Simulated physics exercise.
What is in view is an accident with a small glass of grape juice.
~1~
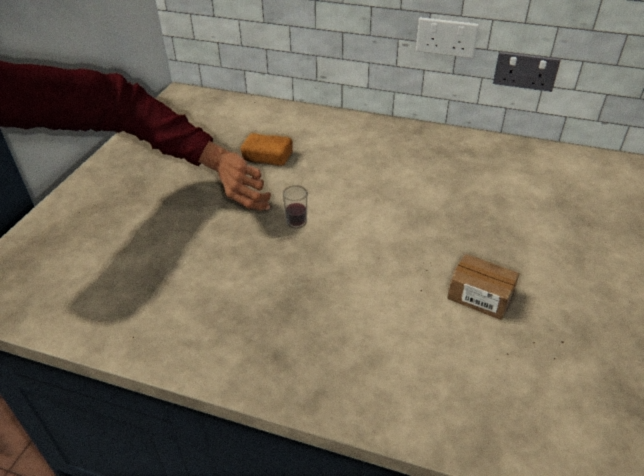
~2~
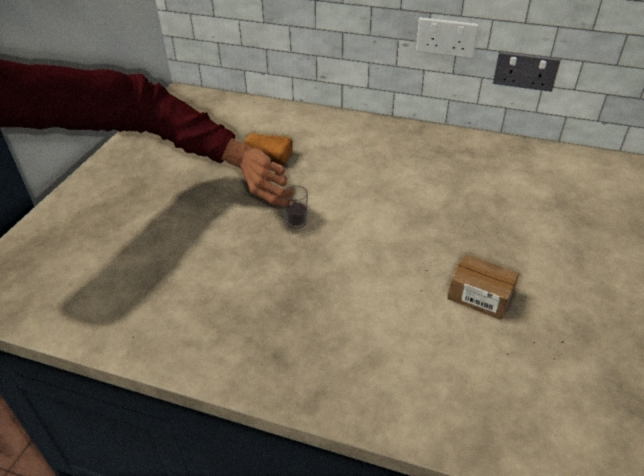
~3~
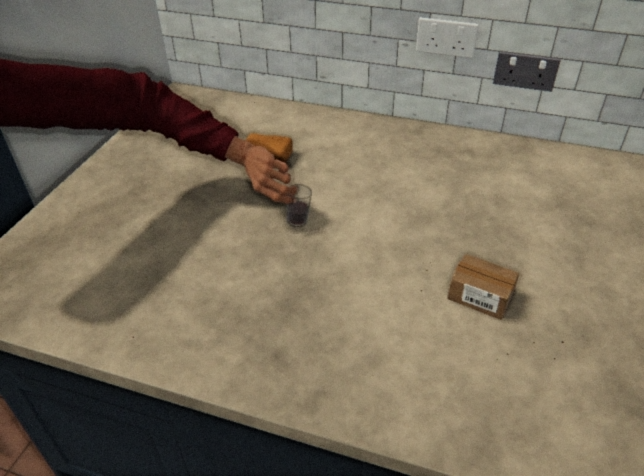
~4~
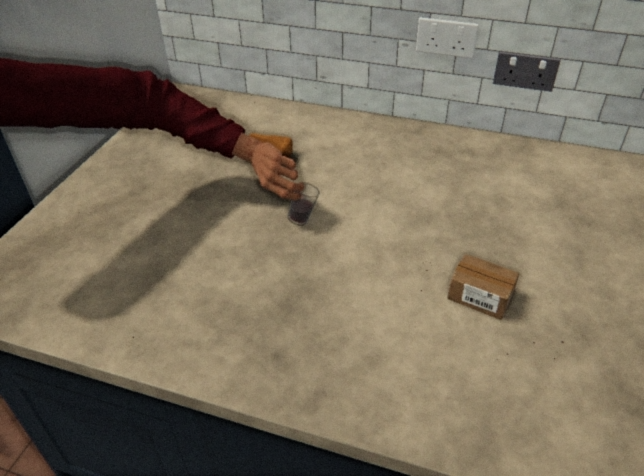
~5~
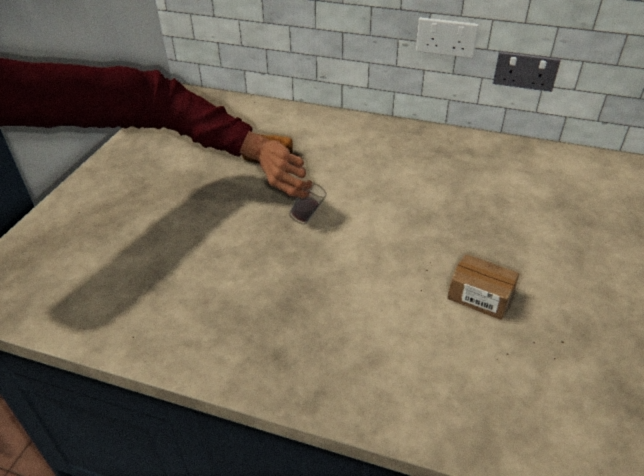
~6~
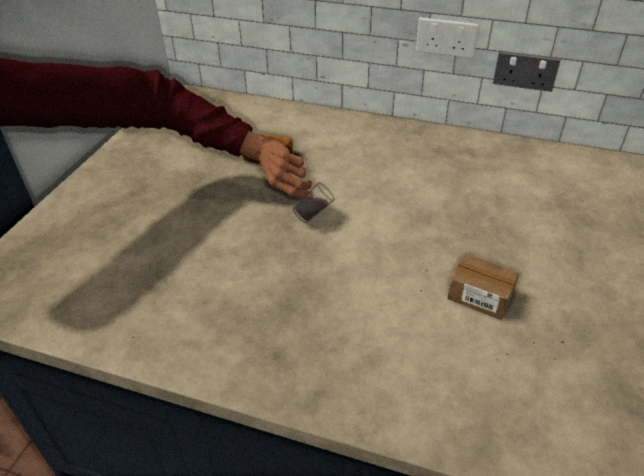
A hand in a dark red sleeve reaches in from the left over a mottled beige countertop, seen from above at an angle by a still camera. A small clear glass of dark purple drink stands near the centre-left, with an orange-brown bread roll behind the hand, a brown cardboard box at right, and sockets on the pale tiled wall. The hand moves right, nudges the glass slightly along, and the glass leans steeply rightward.
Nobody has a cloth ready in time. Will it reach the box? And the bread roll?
One by one: The box stays free of the spill, the bread roll stays free of the spill.
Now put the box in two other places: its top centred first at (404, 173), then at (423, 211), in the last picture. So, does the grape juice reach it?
First placement: It meets the spill; second placement: It meets the spill.
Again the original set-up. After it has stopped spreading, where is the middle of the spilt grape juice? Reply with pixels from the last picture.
Around (410, 202).
Next, the puddle covers about as much as a saucer; the box is clear of it; the bread roll is clear of it.
After that, the puddle covers about as much as a plate; the box is clear of it; the bread roll is clear of it.
Finally, the puddle covers about as much as a plate; the box is clear of it; the bread roll is clear of it.
